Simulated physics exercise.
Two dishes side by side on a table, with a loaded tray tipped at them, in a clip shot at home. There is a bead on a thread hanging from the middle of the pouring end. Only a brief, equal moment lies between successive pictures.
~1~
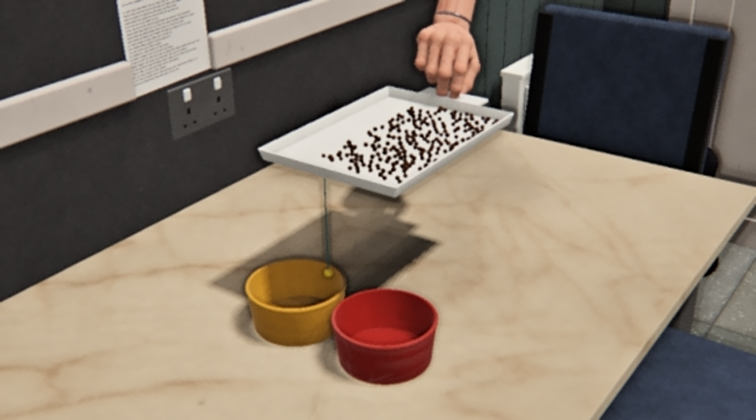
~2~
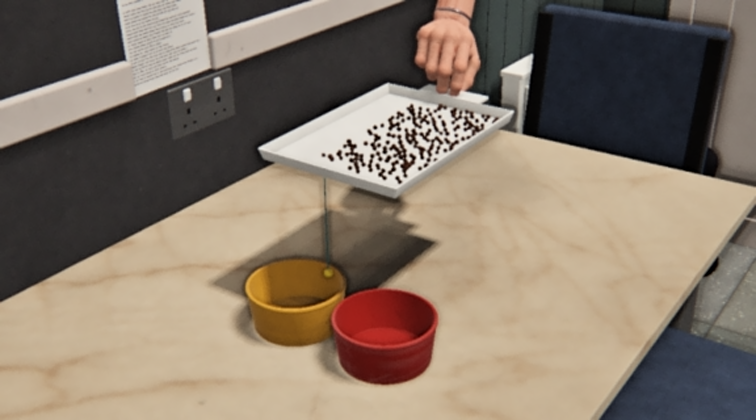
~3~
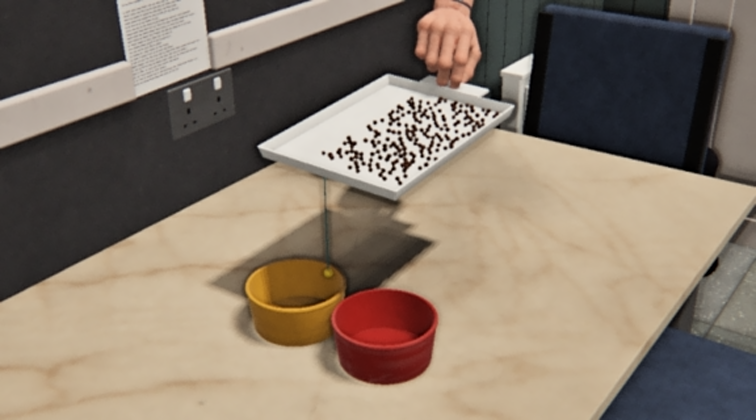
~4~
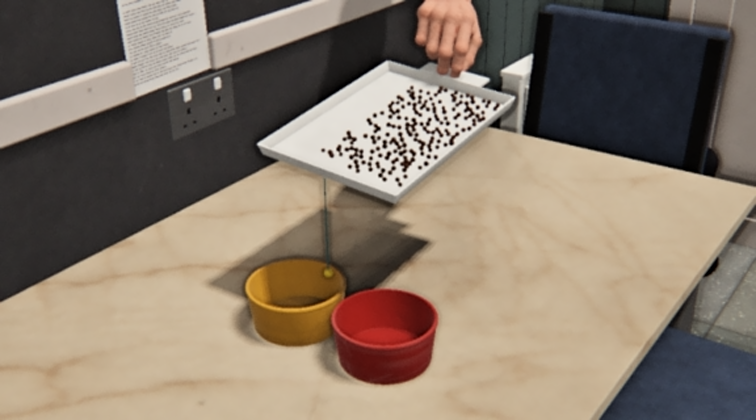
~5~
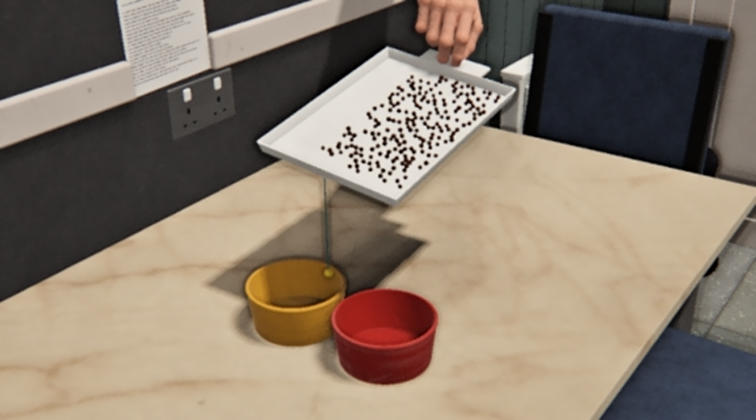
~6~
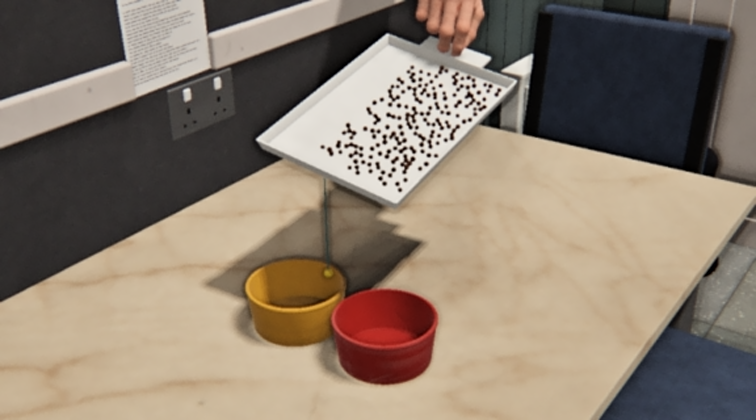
On a marbled table, a hand tilts a tray of dark berries toward two dishes.
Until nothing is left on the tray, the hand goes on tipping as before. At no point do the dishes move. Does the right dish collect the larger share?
Yes, the right dish gets more.
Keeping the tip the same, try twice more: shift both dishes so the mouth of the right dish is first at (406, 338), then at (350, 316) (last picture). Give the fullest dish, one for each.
Place 1 - the dish at right; place 2 - the dish at right.
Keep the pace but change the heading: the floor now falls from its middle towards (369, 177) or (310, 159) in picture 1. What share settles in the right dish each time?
I'd expect around 90 in a hundred first and around 0 in a hundred second.
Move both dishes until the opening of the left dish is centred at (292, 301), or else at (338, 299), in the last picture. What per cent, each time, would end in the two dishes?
Roughly 30% on the first try and 50% on the second.
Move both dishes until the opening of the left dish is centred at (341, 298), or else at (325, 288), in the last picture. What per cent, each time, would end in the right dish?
Approximately 30 percent, followed by approximately 80 percent.
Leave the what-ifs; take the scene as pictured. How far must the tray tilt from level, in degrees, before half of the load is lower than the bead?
The tilt then is about 90°.
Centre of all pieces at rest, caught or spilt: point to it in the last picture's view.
The centre ends up roughly at (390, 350).
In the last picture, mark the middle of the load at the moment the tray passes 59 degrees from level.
The centre of the load shows up near (394, 195) in the last view.
Just after the last frame, tray tipped steeply; the larger part on the tray; just a few in the right dish; about a tenth in the air.
A moment on, tray tipped right over; about a tenth on the tray; the larger part in the right dish; about a tenth in the air.
Further on, tray tipped past a quarter turn; almost all in the right dish; just a few outside both.
When it is over, tray tipped past a quarter turn; almost all in the right dish; not one in the left dish; just a few outside both.
